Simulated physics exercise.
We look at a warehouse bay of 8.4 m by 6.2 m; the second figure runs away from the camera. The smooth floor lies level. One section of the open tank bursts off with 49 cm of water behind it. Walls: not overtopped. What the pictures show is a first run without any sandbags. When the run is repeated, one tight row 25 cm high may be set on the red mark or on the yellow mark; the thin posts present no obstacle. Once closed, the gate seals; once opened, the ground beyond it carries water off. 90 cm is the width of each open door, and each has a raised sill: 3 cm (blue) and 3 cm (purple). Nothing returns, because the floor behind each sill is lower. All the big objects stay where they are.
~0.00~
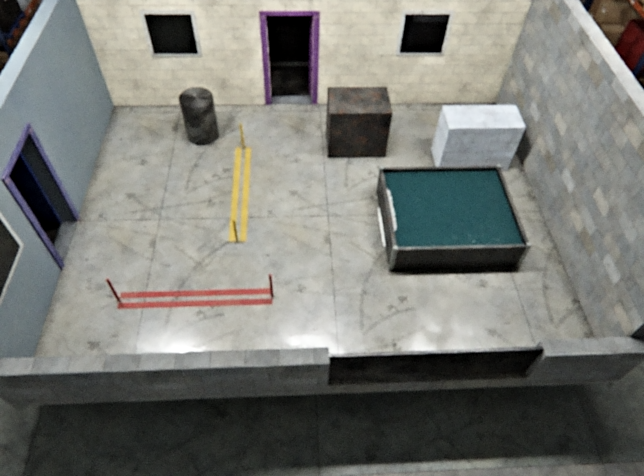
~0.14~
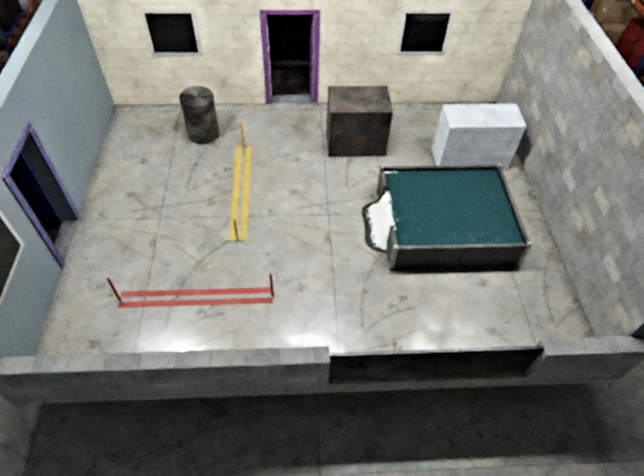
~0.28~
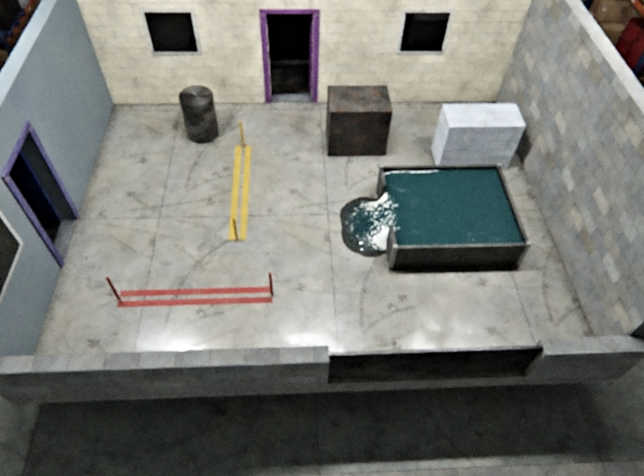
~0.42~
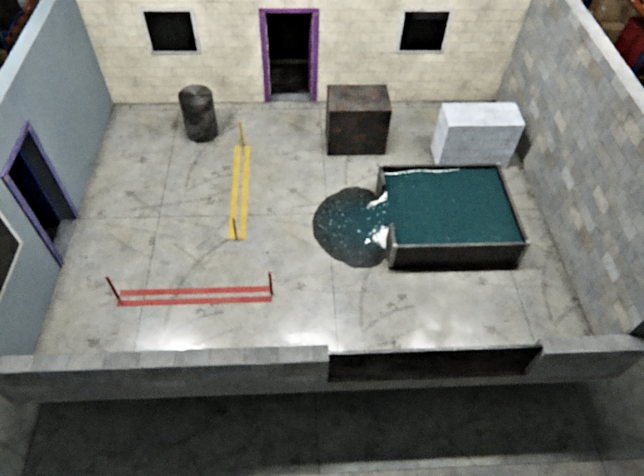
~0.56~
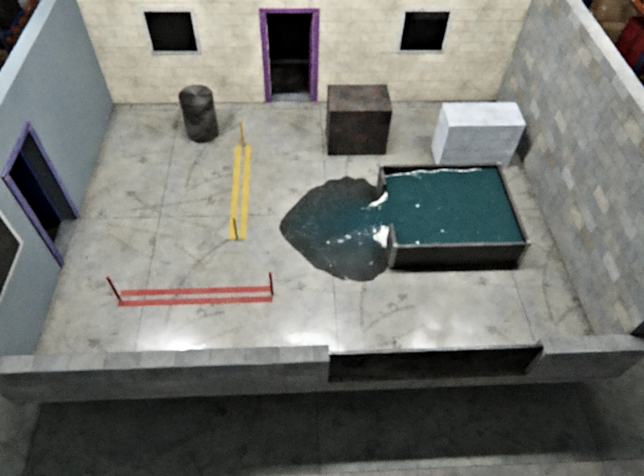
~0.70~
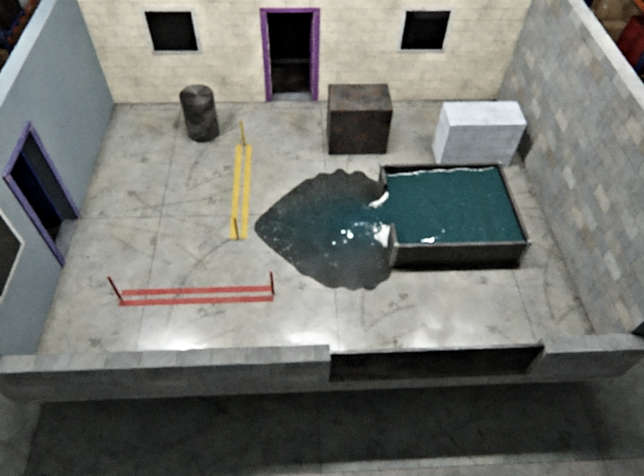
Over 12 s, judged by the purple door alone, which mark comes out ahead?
The red one comes out ahead.
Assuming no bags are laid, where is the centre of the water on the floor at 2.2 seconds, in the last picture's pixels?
I'd put it at around pixel (373, 225).
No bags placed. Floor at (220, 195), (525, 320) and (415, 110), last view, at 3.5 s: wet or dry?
Soaked, bone dry, bone dry.
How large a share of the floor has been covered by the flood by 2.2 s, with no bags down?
Wet share: Near 40 %.
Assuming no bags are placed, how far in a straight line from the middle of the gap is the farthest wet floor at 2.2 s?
Call it close to 5.2 m.
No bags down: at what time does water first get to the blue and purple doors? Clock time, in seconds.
Blue 2.4 s, purple 4.0 s.
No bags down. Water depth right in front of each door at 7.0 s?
Depth (cm) - blue: 8, purple: 2.
After 1.4 s water covers 20 % of the floor and is deepest (26 cm) near (374, 222) in the run without bags; in at the purple door, 0 L with no bags, 0 L with the row on red, 0 L on yellow.
After 2.2 s water covers 40 % of the floor and is deepest (22 cm) near (374, 222) in the run without bags; in at the purple door, 0 L with no bags, 0 L with the row on red, 0 L on yellow.
After 3.5 s water covers 55 % of the floor and is deepest (20 cm) near (29, 377) in the run without bags; in at the purple door, 0 L with no bags, 0 L with the row on red, 17 L on yellow.
After 7.0 s water covers 60 % of the floor and is deepest (10 cm) near (374, 222) in the run without bags; in at the purple door, 0 L with no bags, 0 L with the row on red, 103 L on yellow.
After 12.0 s water covers 75 % of the floor and is deepest (7 cm) near (96, 163) in the run without bags; in at the purple door, 0 L with no bags, 1 L with the row on red, 141 L on yellow.
